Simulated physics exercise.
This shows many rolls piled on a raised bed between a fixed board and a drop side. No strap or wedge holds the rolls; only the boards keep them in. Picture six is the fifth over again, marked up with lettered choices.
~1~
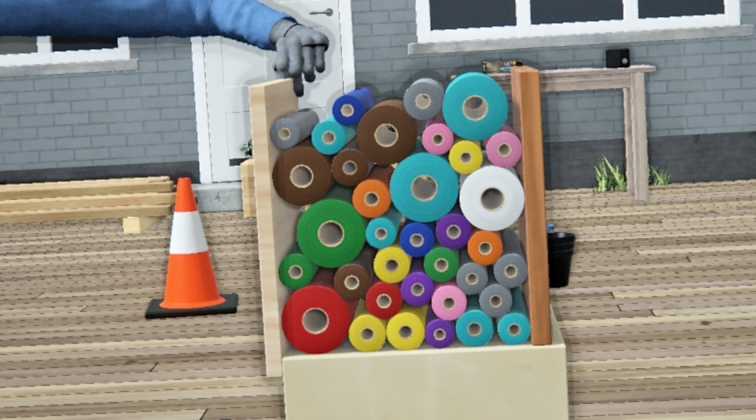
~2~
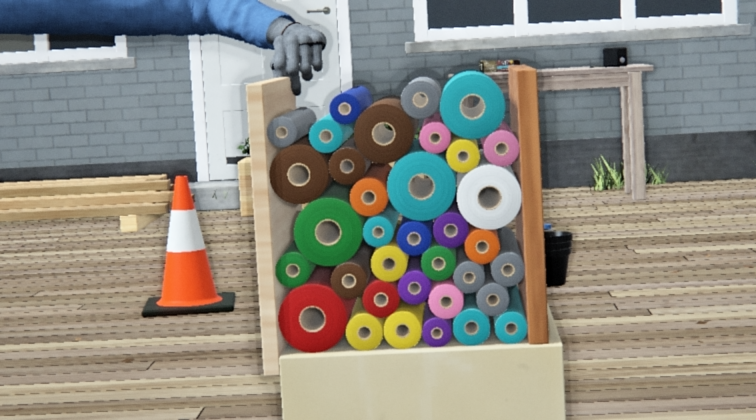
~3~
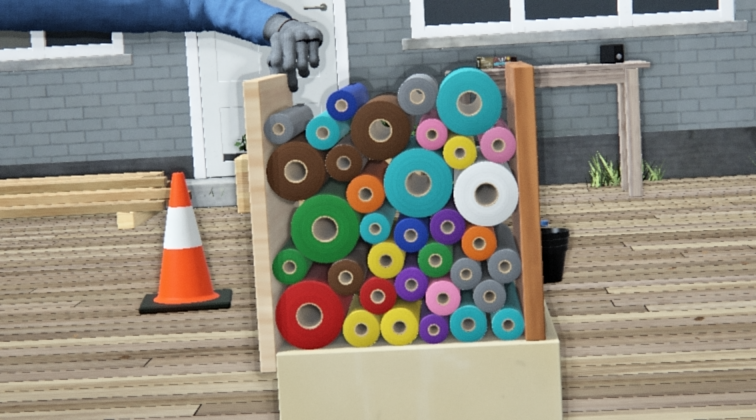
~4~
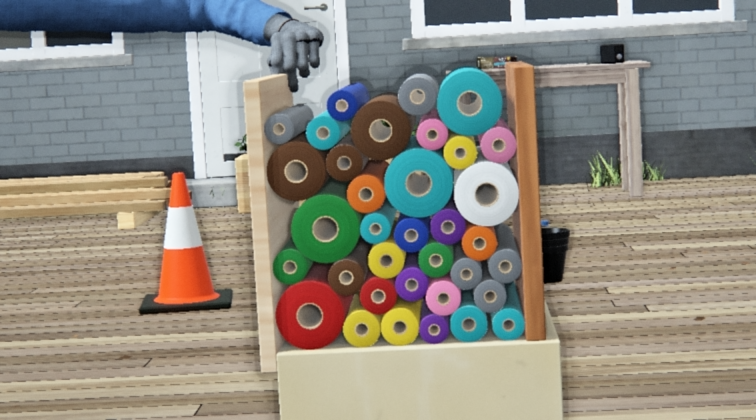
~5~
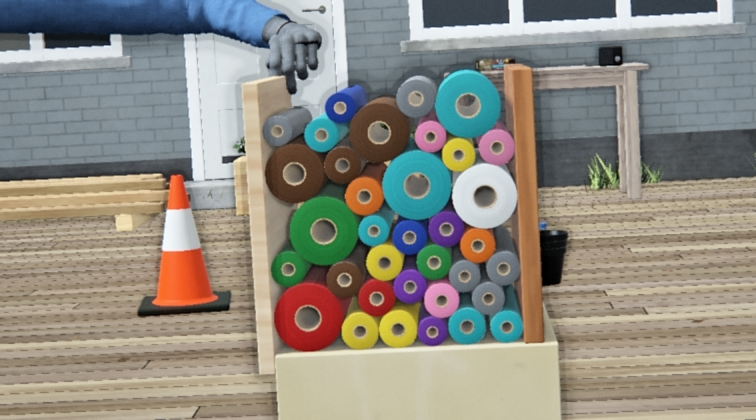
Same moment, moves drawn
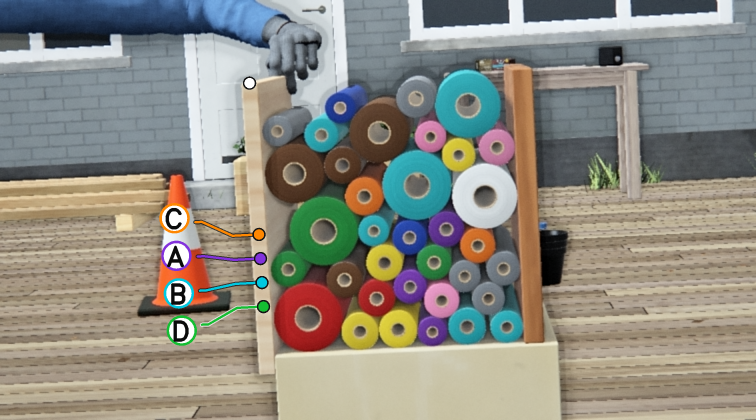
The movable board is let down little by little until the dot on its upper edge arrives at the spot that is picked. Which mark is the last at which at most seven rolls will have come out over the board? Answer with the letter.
It can be let down to B.
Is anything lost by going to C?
Yes.
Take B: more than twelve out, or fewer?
At B, fewer than twelve.
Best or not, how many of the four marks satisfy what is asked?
Three of them.
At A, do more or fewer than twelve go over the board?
It loses fewer than twelve.
On the marked copy, A at (260, 258); B at (262, 283); C at (259, 235); D at (263, 307); the white dot at (250, 83).
Following B. Soon after the start, top of the board (264, 166).
Later, top of the board (270, 258).
In the end, top of the board (271, 281), about four out over the board.
As for the rest, A about four out over the board; C three out over the board; D more than seven out over the board.
